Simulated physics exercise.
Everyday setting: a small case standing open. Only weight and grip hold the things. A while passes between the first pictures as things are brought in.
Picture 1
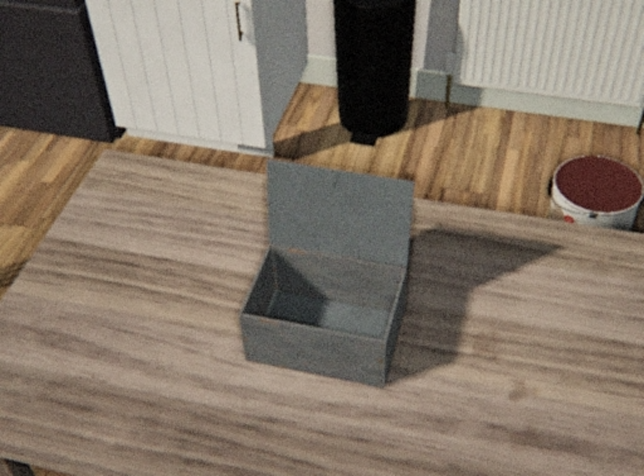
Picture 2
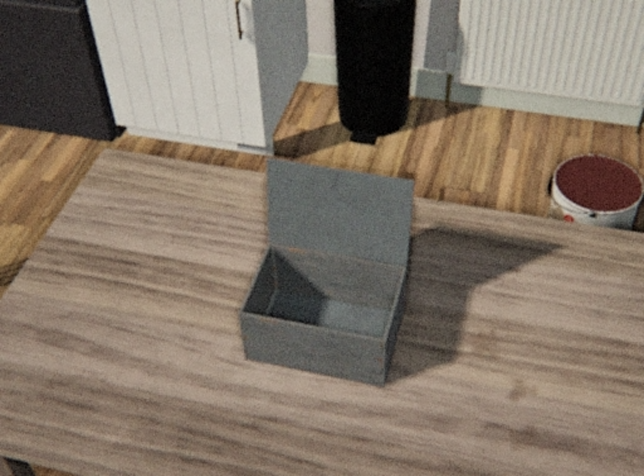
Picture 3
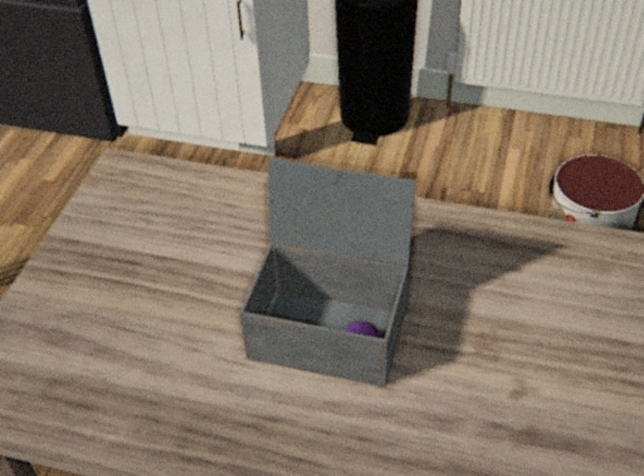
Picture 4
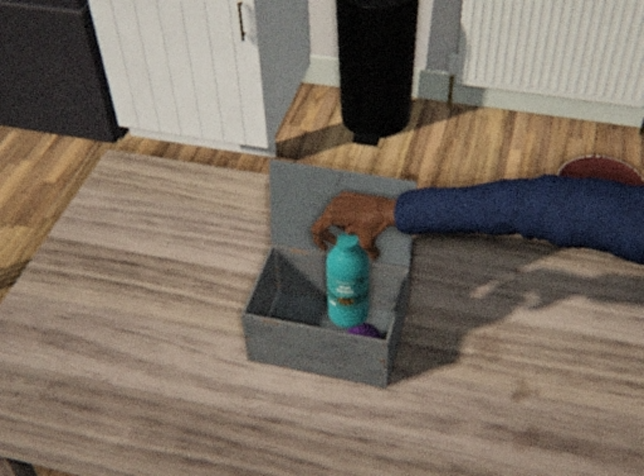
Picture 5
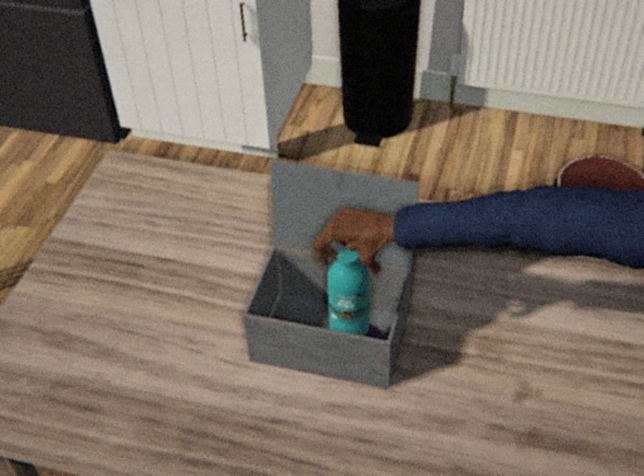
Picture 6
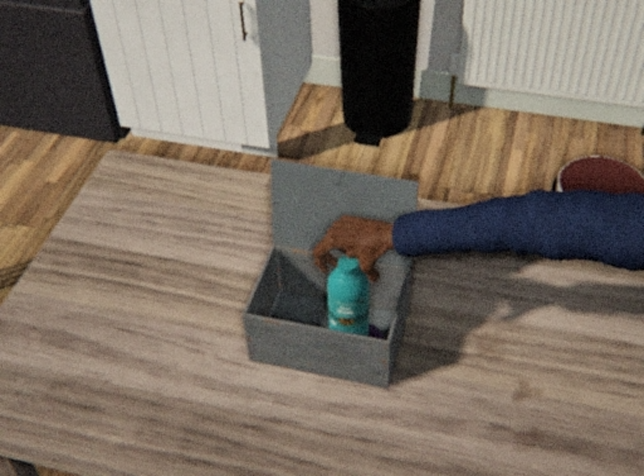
We see an open grey box, empty at first, on a wooden table; a purple object appears inside it, then a hand reaching from the right holds a turquoise bottle over the box and lowers it slightly inside.
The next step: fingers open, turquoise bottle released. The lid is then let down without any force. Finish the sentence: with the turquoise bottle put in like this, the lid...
The lid closes fully.
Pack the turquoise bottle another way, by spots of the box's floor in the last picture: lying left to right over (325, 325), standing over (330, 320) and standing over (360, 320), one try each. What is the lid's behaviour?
First try: It comes fully down; second try: It gets propped open; third try: It gets propped open.
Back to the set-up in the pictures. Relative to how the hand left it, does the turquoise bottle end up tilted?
Observation: It tilts over.
Then, 0.40 s on from there, turquoise bottle turned 58° from how it was put near (314, 311); purple ball shifted a little.
Then, 1.10 s on from there, lid starting down; turquoise bottle on its side near (305, 338); purple ball shifted a little.
Then, 1.60 s on from there, lid 57° above the rim; turquoise bottle on its side near (305, 338); purple ball shifted a little.
Then, 1.90 s on from there, lid 16° above the rim; turquoise bottle on its side near (305, 338); purple ball shifted a little.
In the end, lid shut; toppled in the box, turquoise bottle; purple ball unmoved. At the end, from the last picture's camera, turquoise bottle near (305, 337).
